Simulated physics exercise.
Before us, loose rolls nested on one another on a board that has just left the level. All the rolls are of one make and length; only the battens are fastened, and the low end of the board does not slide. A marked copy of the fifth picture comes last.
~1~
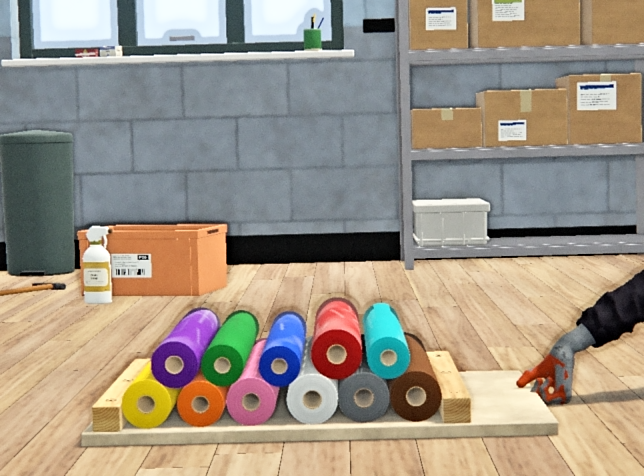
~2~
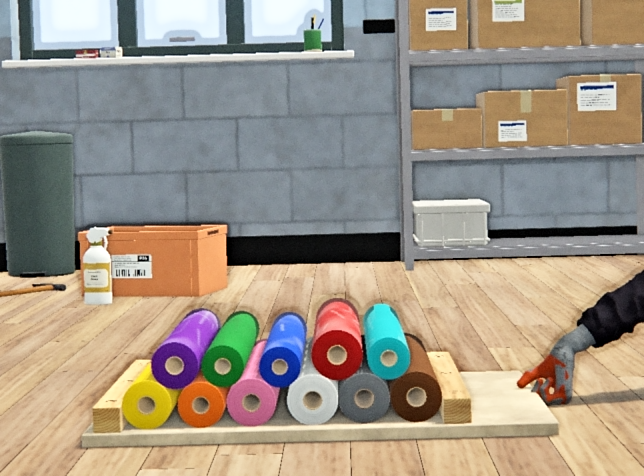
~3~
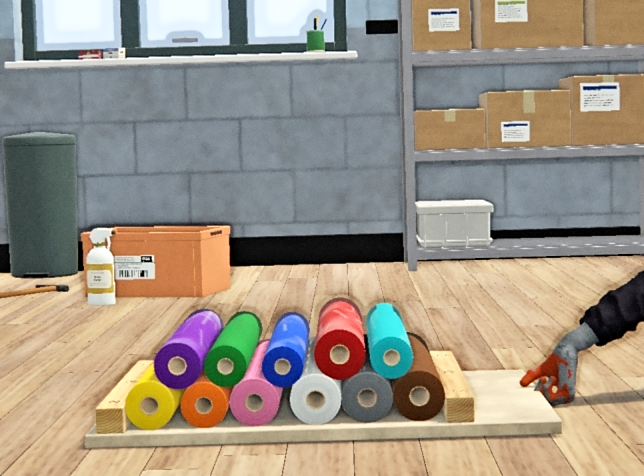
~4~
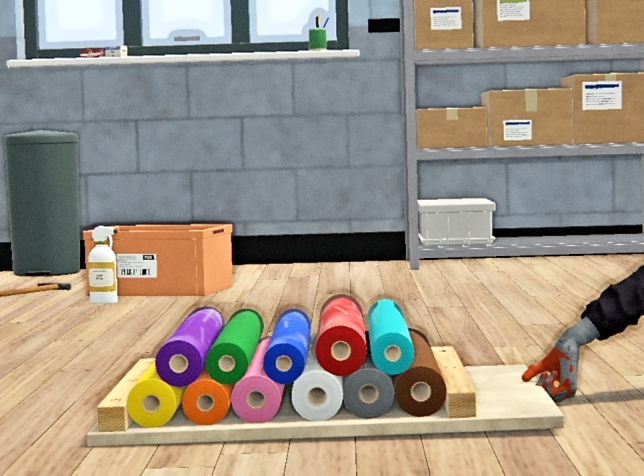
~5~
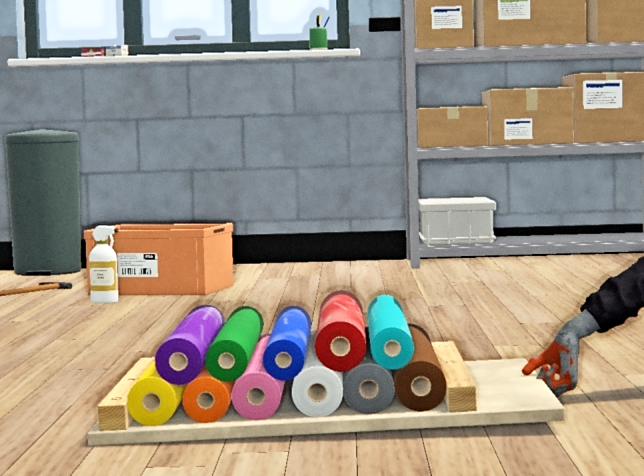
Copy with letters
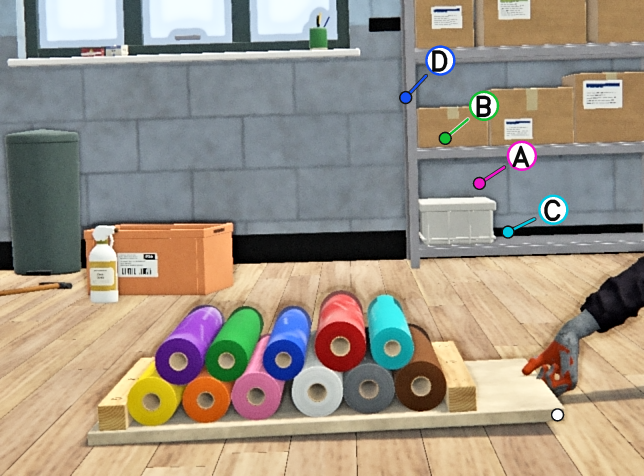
In this clip, colourful rolls lie stacked in two rows between wooden battens on a board on a wooden floor, while a gloved hand at the right raises that end very slightly and the rolls keep their arrangement.
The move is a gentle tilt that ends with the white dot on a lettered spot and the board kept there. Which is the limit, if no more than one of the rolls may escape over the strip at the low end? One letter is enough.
Mark C is as high as it can go.
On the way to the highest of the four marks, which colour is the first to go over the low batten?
The purple one.
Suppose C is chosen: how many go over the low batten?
With C, none.
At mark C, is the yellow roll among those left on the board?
Yes, with C.
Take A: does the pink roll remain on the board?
Yes, with A.
On the marked copy, A at (480, 183); B at (445, 138); C at (508, 232); D at (405, 97); the white dot at (558, 415).
Following C. Soon after the start, board at 16°.
Later, board at 25°.
In the end, board at 25°, none over the low batten.
As for the rest, A five over the low batten; B five over the low batten; D five over the low batten.
